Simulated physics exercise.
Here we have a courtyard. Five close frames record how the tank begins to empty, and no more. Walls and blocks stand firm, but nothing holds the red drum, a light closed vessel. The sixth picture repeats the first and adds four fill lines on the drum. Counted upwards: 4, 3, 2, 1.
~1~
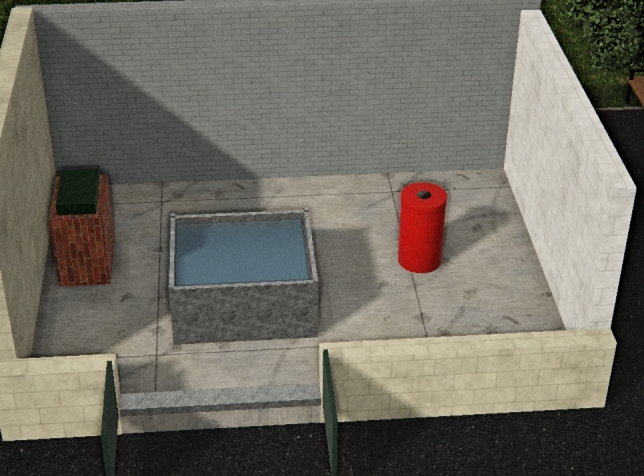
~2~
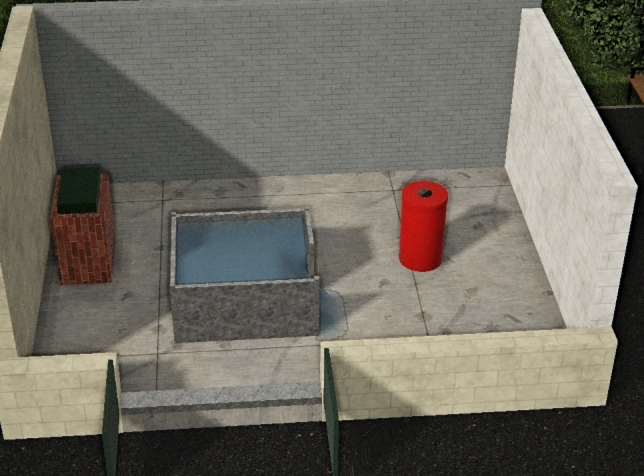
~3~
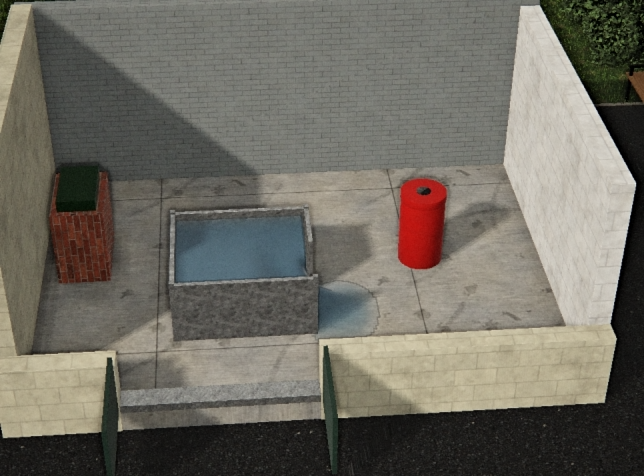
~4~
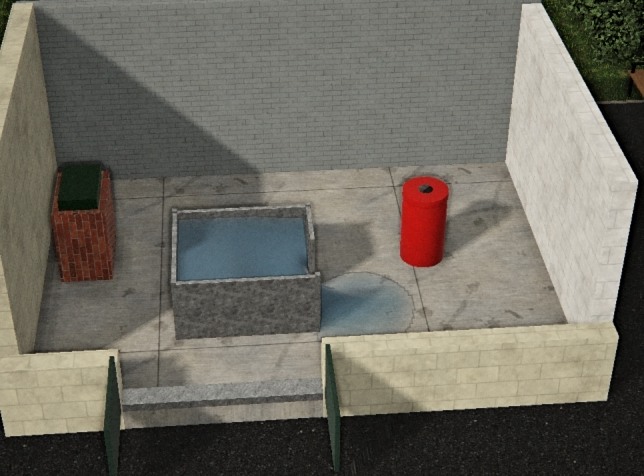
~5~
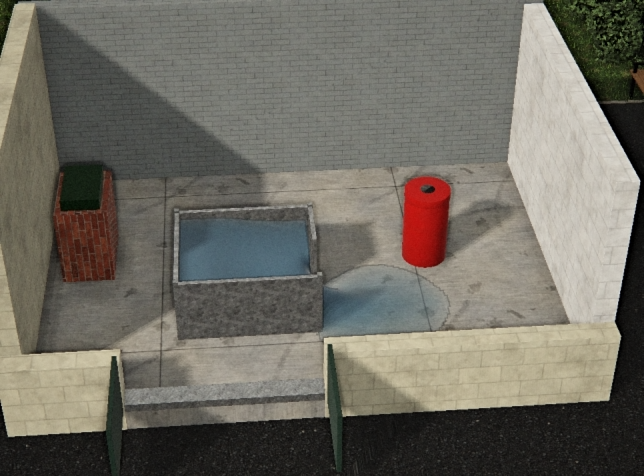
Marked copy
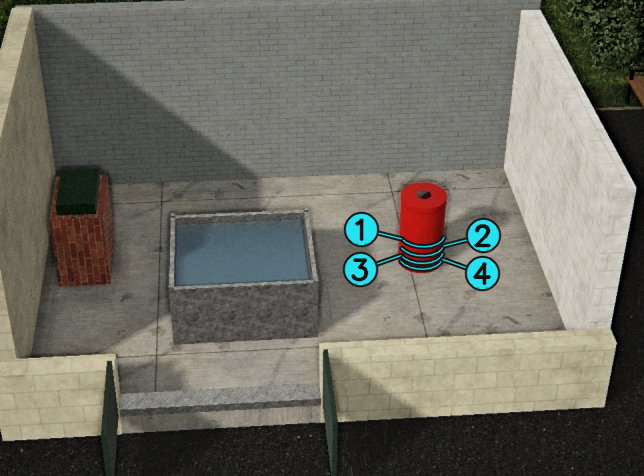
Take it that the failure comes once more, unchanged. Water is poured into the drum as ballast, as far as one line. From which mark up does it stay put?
3.
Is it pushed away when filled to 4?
Yes.
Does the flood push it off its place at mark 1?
No, that is safe.
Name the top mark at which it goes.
That would be 4.
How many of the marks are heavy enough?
Three of them.
On the marked copy, 1 at (425, 246); 2 at (424, 255); 3 at (424, 263); 4 at (423, 269); from the bottom up 4, 3, 2, 1.
Choosing 1, it does not move.
Choosing 2, it does not move.
Choosing 3, it does not move.
Choosing 4, it is pushed about twice its own width away.
